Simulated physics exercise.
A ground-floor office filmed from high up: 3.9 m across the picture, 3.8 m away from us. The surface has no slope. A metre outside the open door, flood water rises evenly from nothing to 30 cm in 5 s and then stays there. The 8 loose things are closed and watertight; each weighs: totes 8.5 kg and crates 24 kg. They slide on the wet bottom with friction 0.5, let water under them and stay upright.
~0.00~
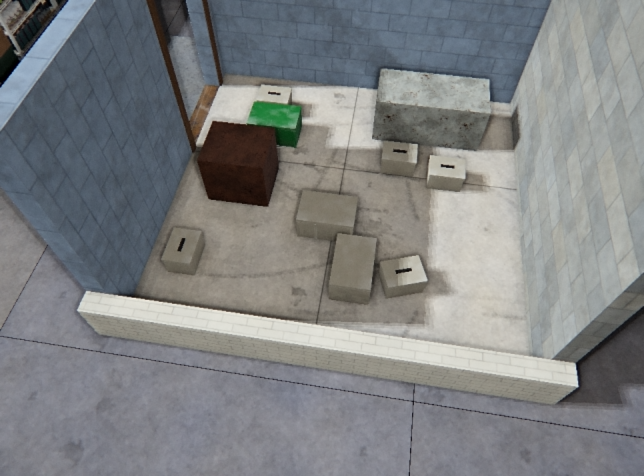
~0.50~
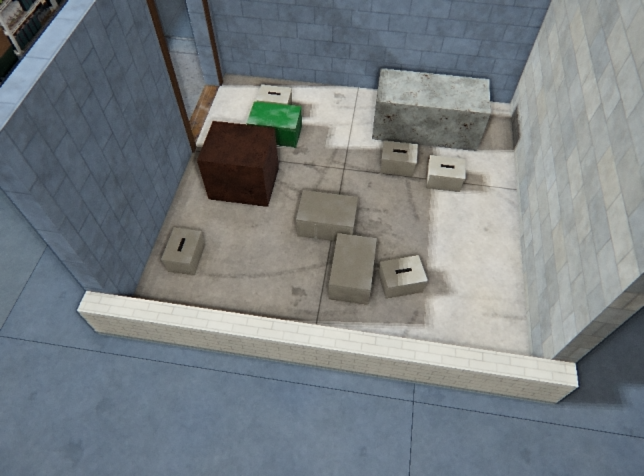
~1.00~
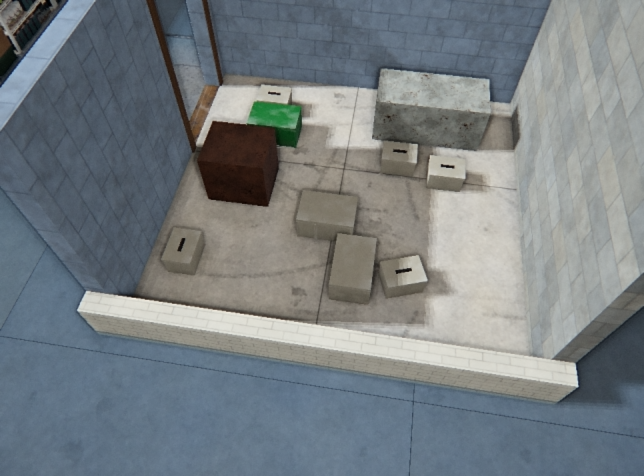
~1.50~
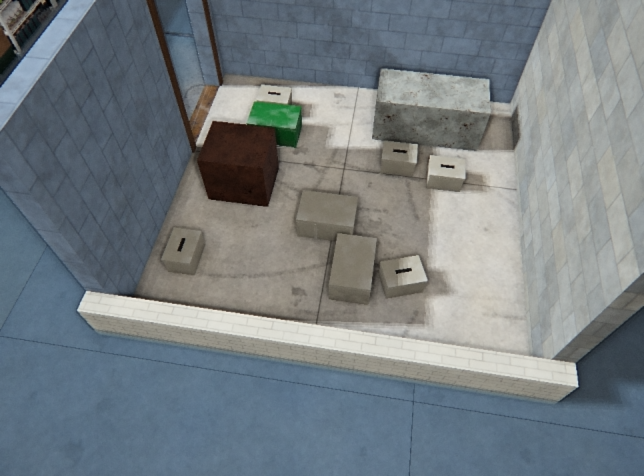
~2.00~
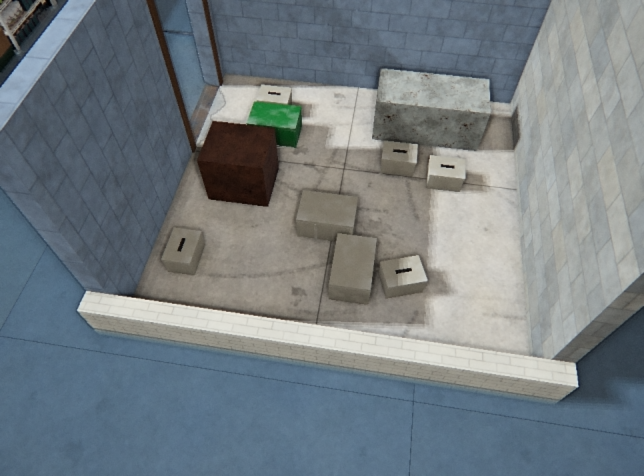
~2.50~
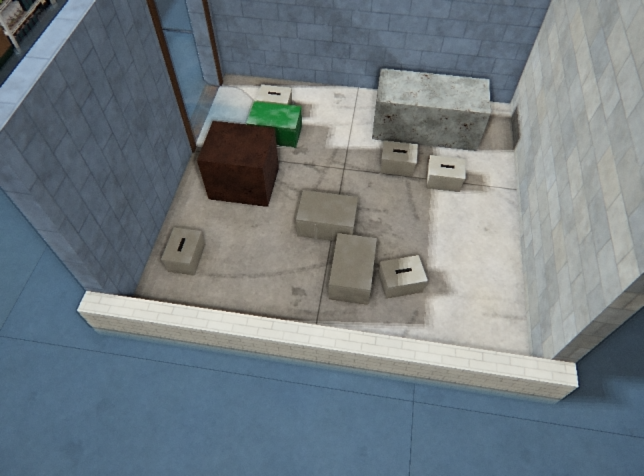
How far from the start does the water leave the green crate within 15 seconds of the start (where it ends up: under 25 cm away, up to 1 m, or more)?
The green crate ends far away.
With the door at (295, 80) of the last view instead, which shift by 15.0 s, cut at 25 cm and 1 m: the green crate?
Then the green crate ends far away.
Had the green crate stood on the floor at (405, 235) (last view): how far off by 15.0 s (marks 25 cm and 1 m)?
It ends far away.
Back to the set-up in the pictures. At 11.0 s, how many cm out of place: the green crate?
Roughly 250 cm by then.
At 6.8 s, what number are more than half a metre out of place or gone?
I count 2.
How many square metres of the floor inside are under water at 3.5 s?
Roughly 2.0 m2.
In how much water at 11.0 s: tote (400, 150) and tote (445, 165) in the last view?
About 13 and 18 cm.
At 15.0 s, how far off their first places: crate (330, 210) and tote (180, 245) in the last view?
In turn: 100 cm, 60 cm.
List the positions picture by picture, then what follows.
The first picture shows the green crate at (274, 115) rests on the ground; water covers 0.0 m2; 0 of 8 have shifted.
The second picture shows the green crate at (274, 115), on the bottom; water covers 0.0 m2; 0 of 8 have shifted.
The third picture shows the green crate at (274, 115) rests on the ground; water covers 0.0 m2; 0 of 8 have shifted.
The fourth picture shows the green crate at (274, 115) rests on the ground; water covers 0.0 m2; 0 of 8 have shifted.
The fifth picture shows the green crate at (274, 115), on the bottom; water covers 0.1 m2; 0 of 8 have shifted.
The sixth picture shows the green crate at (274, 115), on the bottom; water covers 0.6 m2; 0 of 8 have shifted.
After 3.5 s the green crate is near (277, 116), 0.0 m from its start, aground; 0 afloat.
After 6.8 s the green crate is near (398, 173), 1.7 m from its start, aground; 1 afloat.
After 11.0 s the green crate is near (167, 266), 2.3 m from its start, afloat; 8 afloat.
After 15.0 s the green crate is near (289, 226), 1.7 m from its start, afloat; 8 afloat.
